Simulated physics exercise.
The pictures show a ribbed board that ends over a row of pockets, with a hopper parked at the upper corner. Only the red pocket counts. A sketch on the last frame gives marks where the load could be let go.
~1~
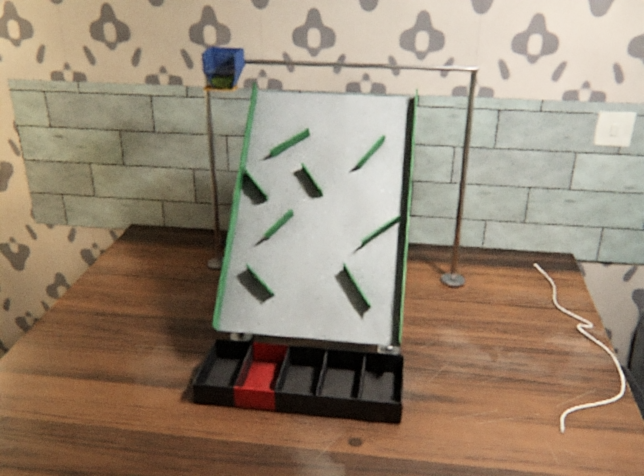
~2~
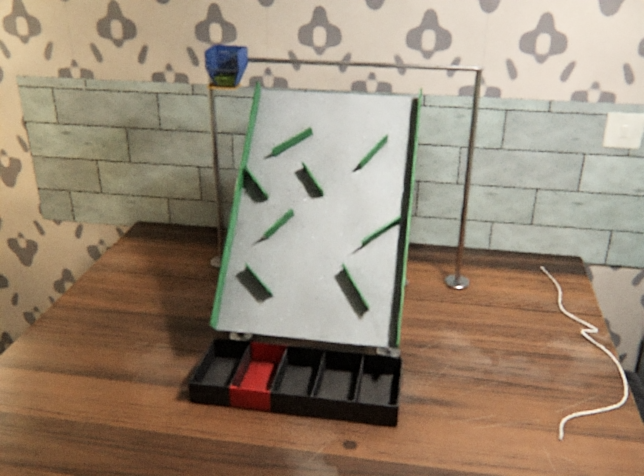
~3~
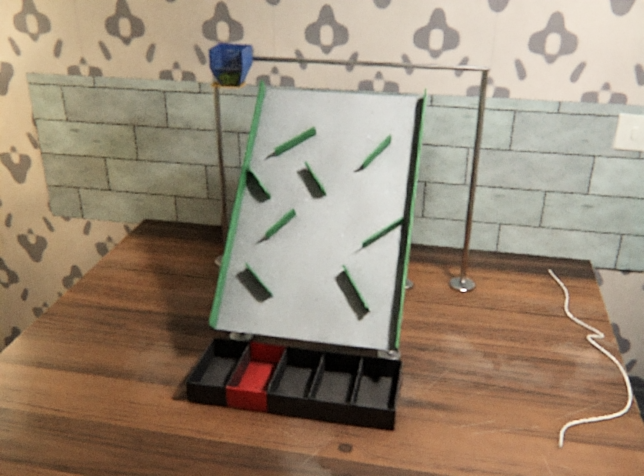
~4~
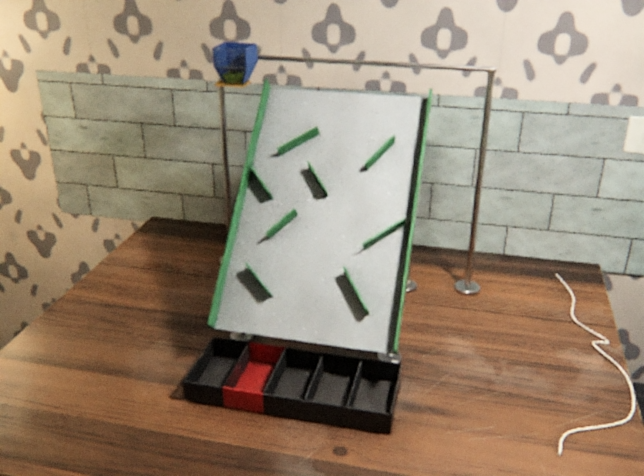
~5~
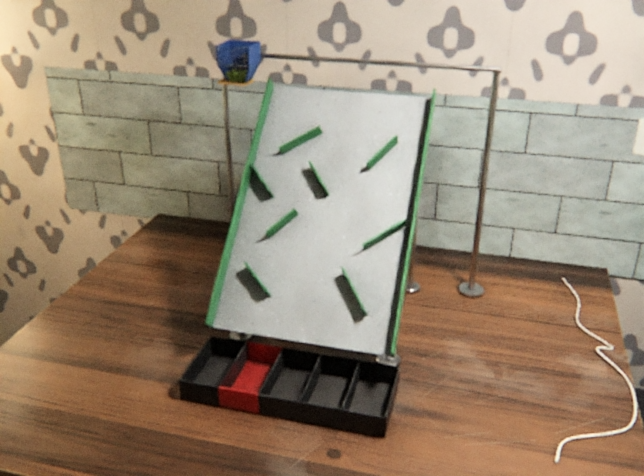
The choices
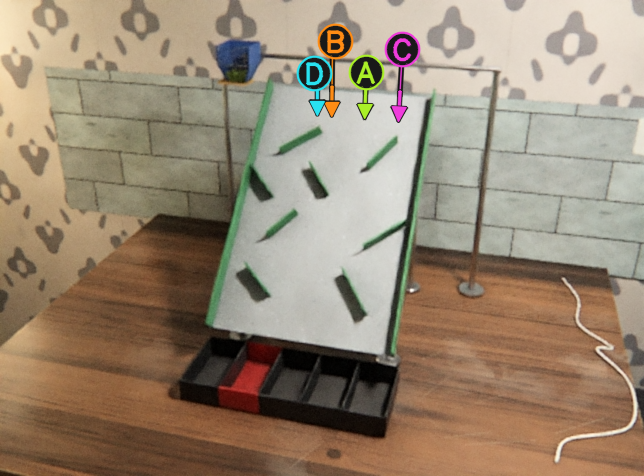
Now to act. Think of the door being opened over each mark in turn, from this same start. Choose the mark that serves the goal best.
The answer is mark C.
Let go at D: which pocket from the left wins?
The first from the left.
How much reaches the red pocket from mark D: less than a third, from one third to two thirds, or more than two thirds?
It is less than a third.
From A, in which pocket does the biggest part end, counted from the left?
The third from the left.
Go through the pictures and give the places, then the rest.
Hopper at (225, 80), dried peas, door shut, in the first frame.
Ribs (271, 150) to (311, 127), (360, 163) to (387, 134), (245, 166) to (266, 194), in the second frame.
Ribs (306, 162) to (324, 190), (265, 233) to (293, 209), (362, 243) to (403, 217), in the third frame.
Ribs (246, 263) to (269, 292), (344, 266) to (367, 310), in the fourth frame.
Red pocket at (239, 399), number 2 of 5 from the left, in the fifth frame.
On the marked copy, mark A meets the board at (364, 113); mark B meets the board at (331, 111); mark C meets the board at (398, 116); mark D meets the board at (317, 109).
Choosing A, a stray few in the red pocket, most in other pockets, a small part outside the box.
Choosing B, a stray few in the red pocket, most in other pockets, a small part outside the box.
Choosing C, about half in the red pocket, about half in other pockets, a stray few outside the box.
Choosing D, a stray few in the red pocket, nearly all in other pockets, a stray few held on the board.
